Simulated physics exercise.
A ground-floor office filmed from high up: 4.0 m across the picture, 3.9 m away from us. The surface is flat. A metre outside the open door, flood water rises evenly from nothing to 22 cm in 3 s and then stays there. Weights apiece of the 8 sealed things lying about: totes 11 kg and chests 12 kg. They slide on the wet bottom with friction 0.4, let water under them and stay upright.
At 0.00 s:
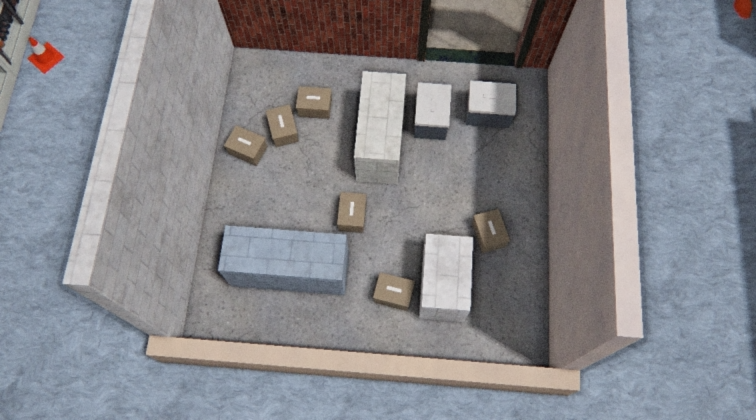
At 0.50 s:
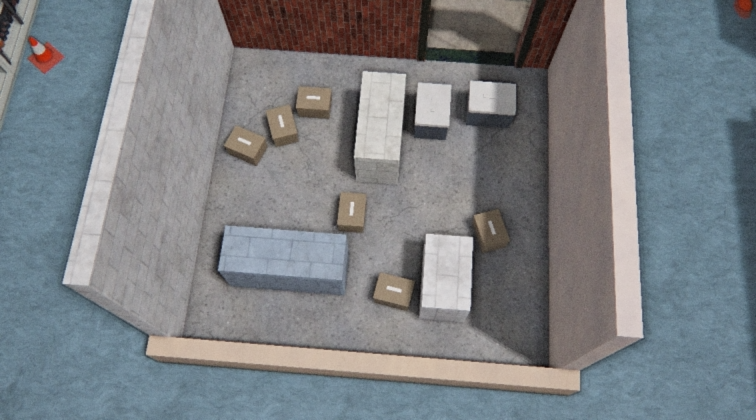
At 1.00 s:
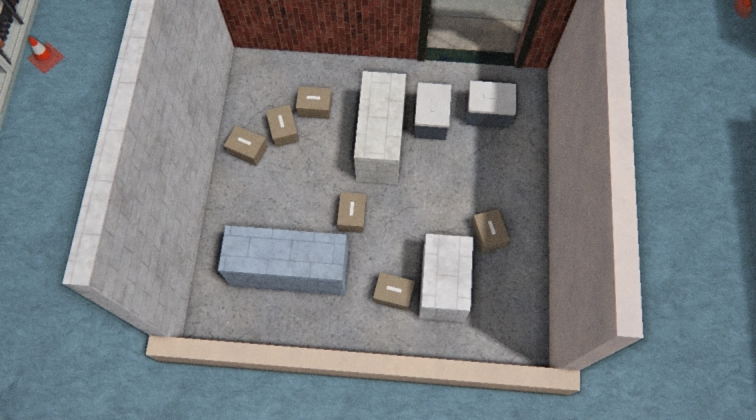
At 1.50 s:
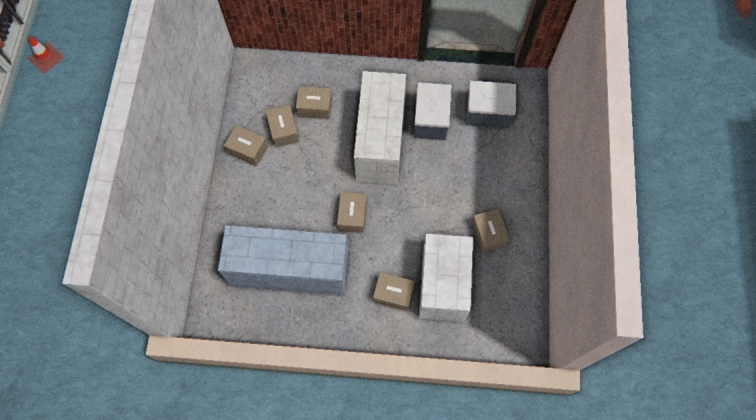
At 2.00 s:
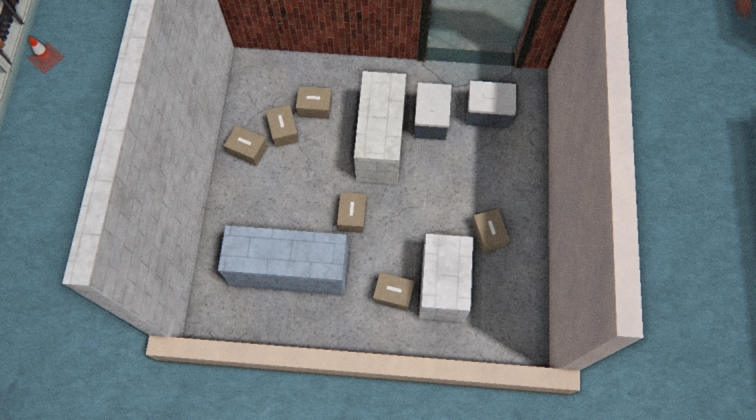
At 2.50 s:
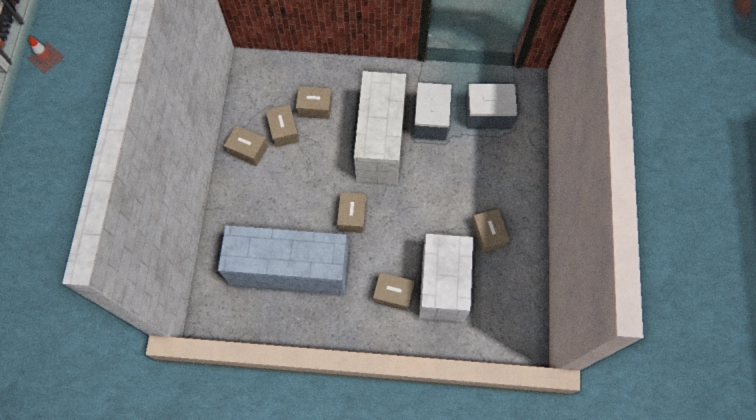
At the start, brown boxes and pale rectangular blocks sit on the dry grey floor of a walled room, while the ground outside is pale blue. The ground outside turns a deeper teal, then the doorway at the back takes on a bluish tint and its threshold blurs, while the boxes and blocks stay still.
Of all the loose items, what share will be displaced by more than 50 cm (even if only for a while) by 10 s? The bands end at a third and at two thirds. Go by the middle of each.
Share: From one to two thirds.
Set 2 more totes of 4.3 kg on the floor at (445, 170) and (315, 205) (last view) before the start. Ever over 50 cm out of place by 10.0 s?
In turn: More, under.
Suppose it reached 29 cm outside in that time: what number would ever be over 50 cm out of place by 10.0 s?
Then 7.
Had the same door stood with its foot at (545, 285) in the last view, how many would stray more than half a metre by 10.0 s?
Then 3.
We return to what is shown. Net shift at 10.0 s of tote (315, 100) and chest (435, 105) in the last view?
In turn: 0 cm, 200 cm.
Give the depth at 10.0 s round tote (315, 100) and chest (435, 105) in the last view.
Roughly 2 and 8 cm.
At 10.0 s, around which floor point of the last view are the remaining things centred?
Around (275, 210).
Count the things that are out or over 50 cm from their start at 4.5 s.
I count 2.
After 3.5 s 1 of 8 are over 50 cm from their spots; 0 afloat.
After 4.5 s 2 of 8 are over 50 cm from their spots; 0 afloat.
After 7.0 s 3 of 8 are over 50 cm from their spots; 4 afloat.
After 10.0 s 5 of 8 are over 50 cm from their spots, and 5 have been at some point; 3 afloat.
